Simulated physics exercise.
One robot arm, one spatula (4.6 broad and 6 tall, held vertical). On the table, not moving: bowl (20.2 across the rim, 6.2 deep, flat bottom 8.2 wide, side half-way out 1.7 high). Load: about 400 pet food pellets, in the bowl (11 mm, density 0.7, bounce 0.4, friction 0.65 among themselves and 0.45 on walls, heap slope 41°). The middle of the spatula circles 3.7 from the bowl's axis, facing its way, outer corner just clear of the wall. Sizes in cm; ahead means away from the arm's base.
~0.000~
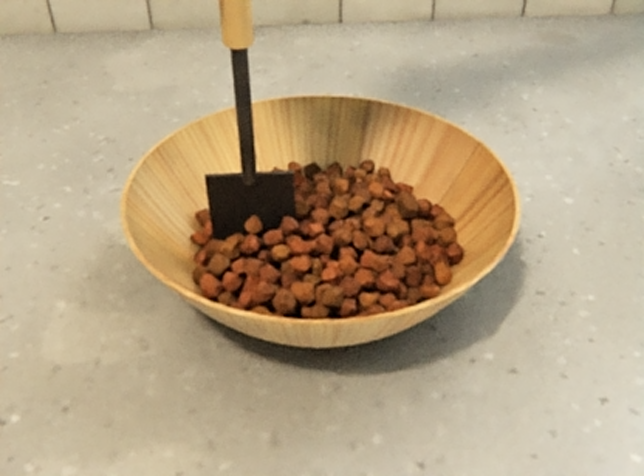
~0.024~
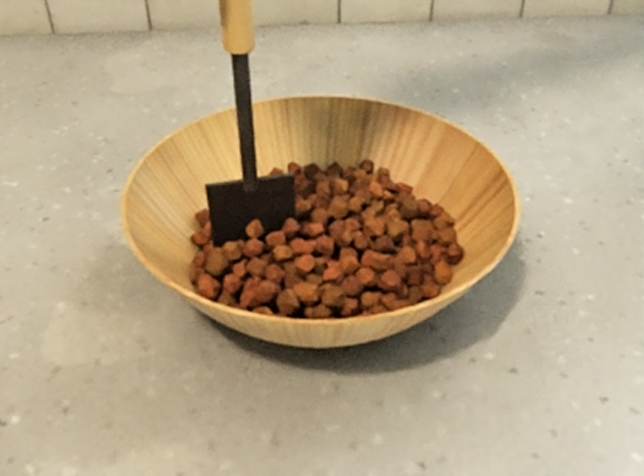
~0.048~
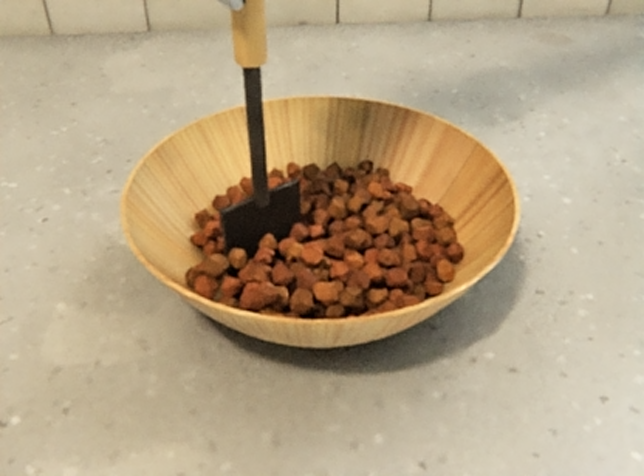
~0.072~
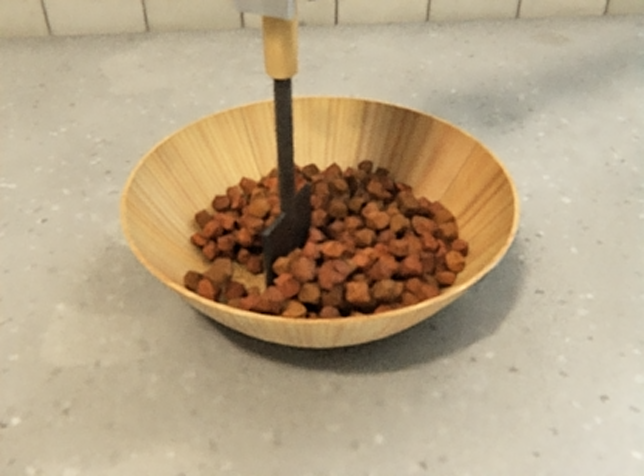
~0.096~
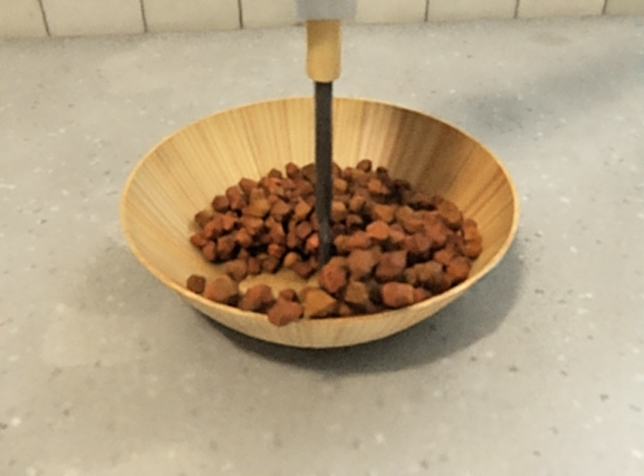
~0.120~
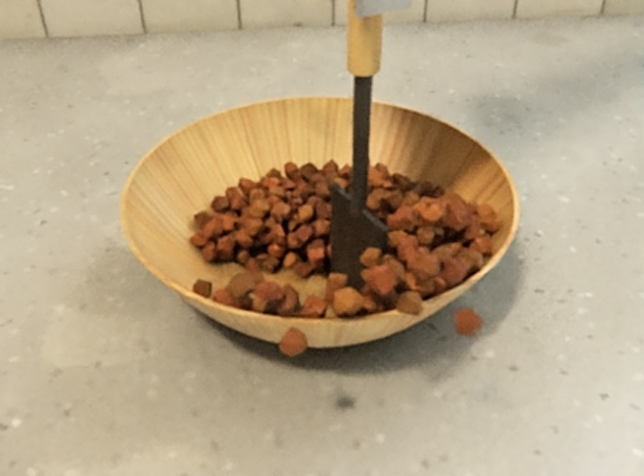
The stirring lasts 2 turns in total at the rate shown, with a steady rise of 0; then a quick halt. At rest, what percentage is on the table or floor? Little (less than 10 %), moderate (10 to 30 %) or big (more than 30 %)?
Answer: Big; more than 30 % of the pet food pellets finish on the table or floor.
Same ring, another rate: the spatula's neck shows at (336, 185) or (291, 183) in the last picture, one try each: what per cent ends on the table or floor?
About 30 and 15 per cent.
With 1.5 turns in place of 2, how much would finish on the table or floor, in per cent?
Then about 35 per cent.
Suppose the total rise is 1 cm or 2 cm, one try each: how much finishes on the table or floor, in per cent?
About 35 and 35 per cent.
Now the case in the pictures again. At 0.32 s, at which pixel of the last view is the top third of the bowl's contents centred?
Around (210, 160).
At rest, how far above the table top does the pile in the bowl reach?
Some 5.5 cm.
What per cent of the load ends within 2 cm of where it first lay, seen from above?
About 5 per cent.
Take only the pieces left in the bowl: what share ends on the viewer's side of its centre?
Roughly 60 per cent.
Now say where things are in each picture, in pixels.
The first picture shows the spatula neck at (247, 148), 0° round; upper third of the load around (328, 228), from x 200 to 455, top at y 165; 396 in the bowl.
The second picture shows the spatula neck at (248, 154), 9° round; upper third of the load around (329, 232), from x 200 to 455, top at y 165.
The third picture shows the spatula neck at (259, 169), 32° round; upper third of the load around (327, 250), from x 195 to 455, top at y 165.
The fourth picture shows the spatula neck at (287, 182), 60° round; upper third of the load around (335, 258), from x 195 to 460, top at y 165.
The fifth picture shows the spatula neck at (324, 186), 87° round; upper third of the load around (370, 261), from x 195 to 470, top at y 165; 395 in the bowl, 1 in flight or on the tool.
The sixth picture shows the spatula neck at (360, 179), 115° round; upper third of the load around (405, 241), from x 200 to 490, top at y 165; 392 in the bowl, 4 in flight or on the tool.
After 0.32 s, 348° round, highest piece 10 above the table; 298 in the bowl, 39 on the table or floor, 59 in flight or on the tool.
After 0.52 s, 221° round, highest piece 10 above the table; 254 in the bowl, 126 on the table or floor, 16 in flight or on the tool.
After 0.82 s, 0° round, highest piece 6 above the table; 222 in the bowl, 174 on the table or floor.
After 1.52 s, 0° round, highest piece 5 above the table; 222 in the bowl, 174 on the table or floor.
In the end, 222 in the bowl, 174 on the table or floor. That is 44 % on the table or floor.
